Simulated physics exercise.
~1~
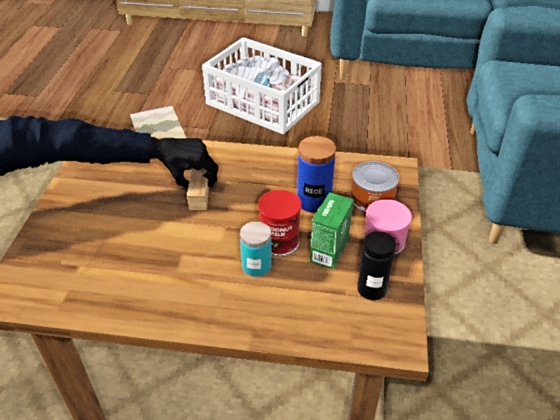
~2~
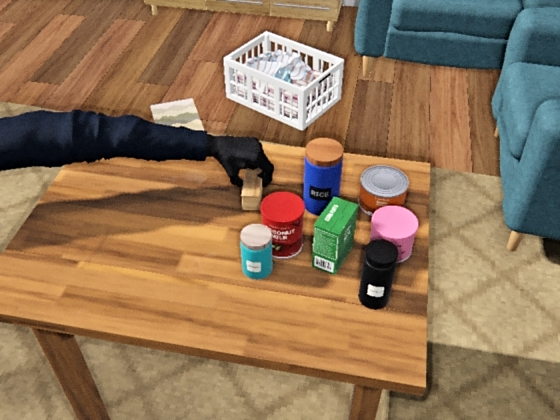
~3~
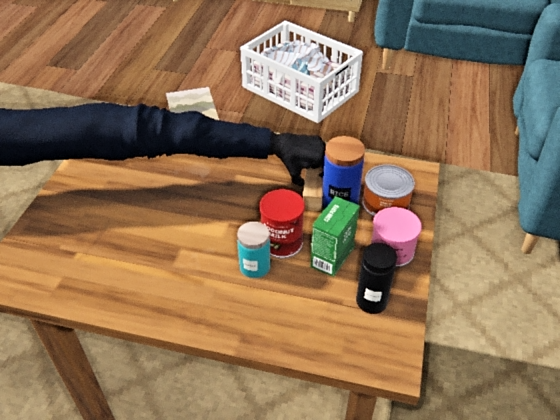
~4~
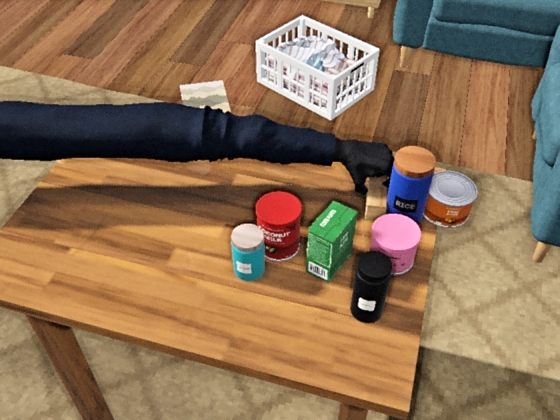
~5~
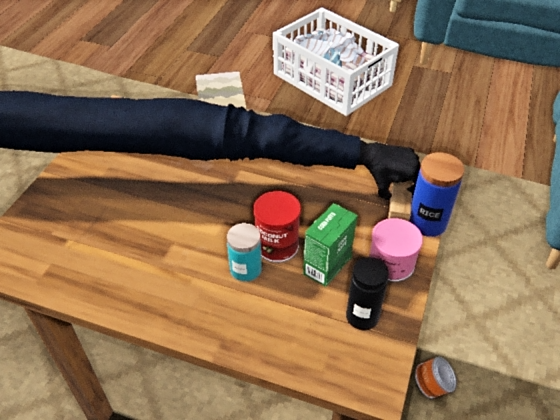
A black-gloved hand in a dark sleeve slides a small wooden block rightward across a table crowded with tubs, jars and a green packet. The block reaches the upright blue jar with the orange lid and pushes it along towards the orange tub. Both then move right together, the tub ending up at the table's edge. As the hand pushes a little further, the tub drops off and lies on the floor below. The blue jar stays standing near the right edge, while the red tin, turquoise jar, green packet, pink tub and black jar remain in place.
